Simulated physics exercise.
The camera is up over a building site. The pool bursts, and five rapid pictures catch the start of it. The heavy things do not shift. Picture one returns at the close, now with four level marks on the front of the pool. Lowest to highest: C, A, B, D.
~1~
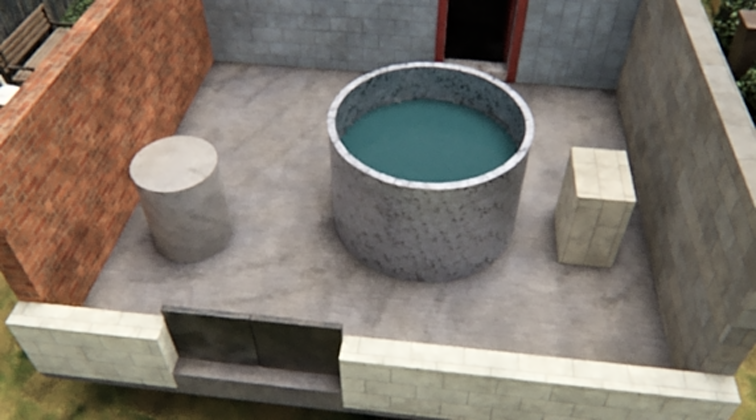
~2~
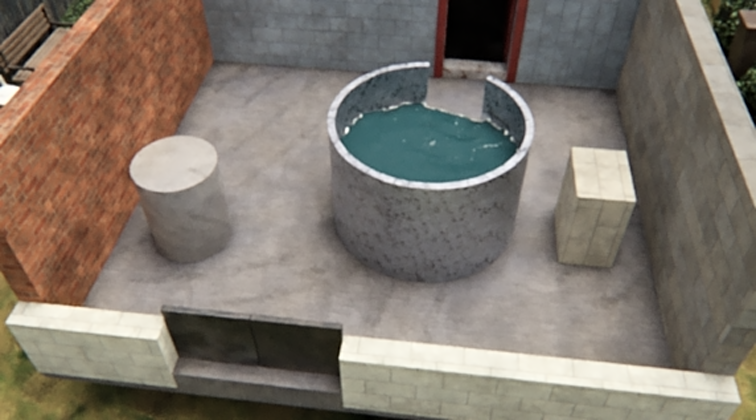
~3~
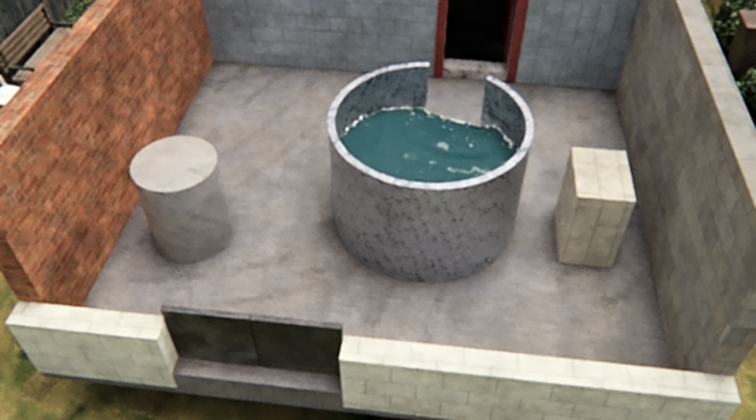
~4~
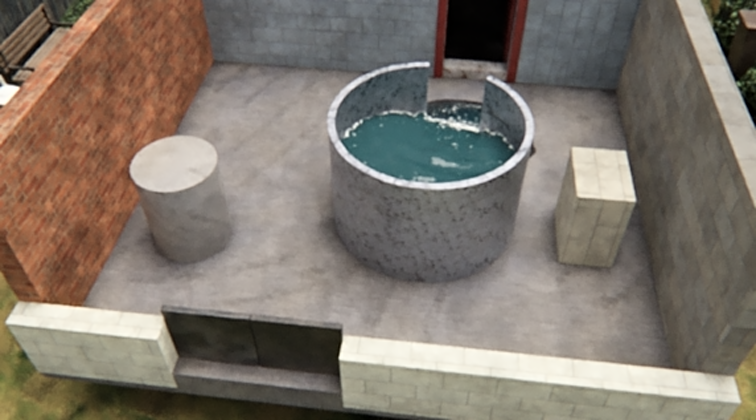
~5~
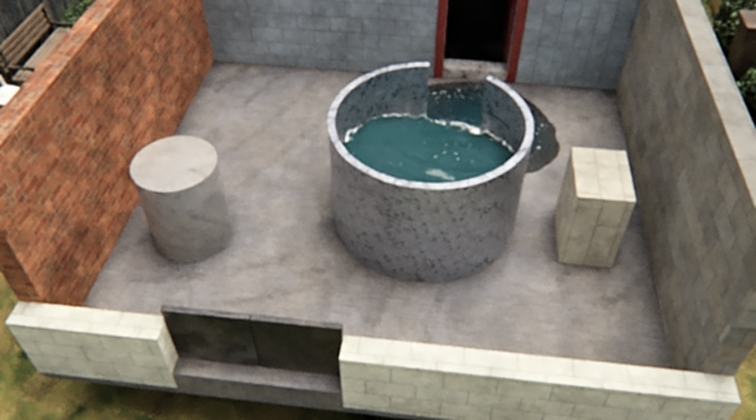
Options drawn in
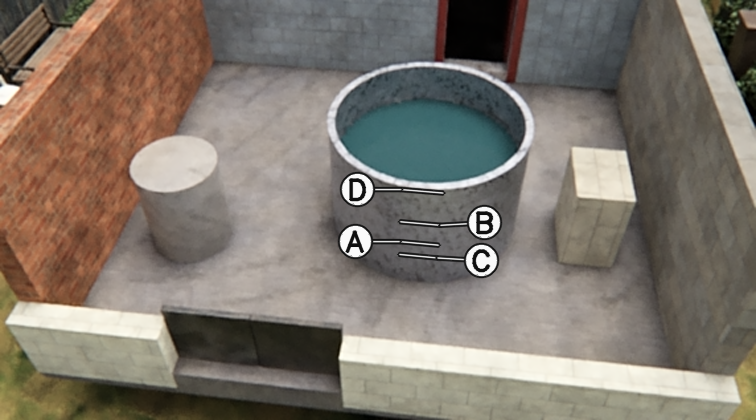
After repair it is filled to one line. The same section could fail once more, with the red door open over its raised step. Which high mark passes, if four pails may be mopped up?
C.
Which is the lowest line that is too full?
The answer is A.
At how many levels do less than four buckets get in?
One of them.
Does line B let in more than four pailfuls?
Yes, that goes wrong.
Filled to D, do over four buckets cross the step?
Yes, it does.
On the marked copy, A at (419, 243); B at (420, 223); C at (418, 256); D at (422, 191); from the bottom up C, A, B, D.
If A is chosen, about 9 bucketfuls get in.
If B is chosen, dozens of bucketfuls pour in.
If C is chosen, a splash gets over, under a bucket.
If D is chosen, dozens of bucketfuls pour in.
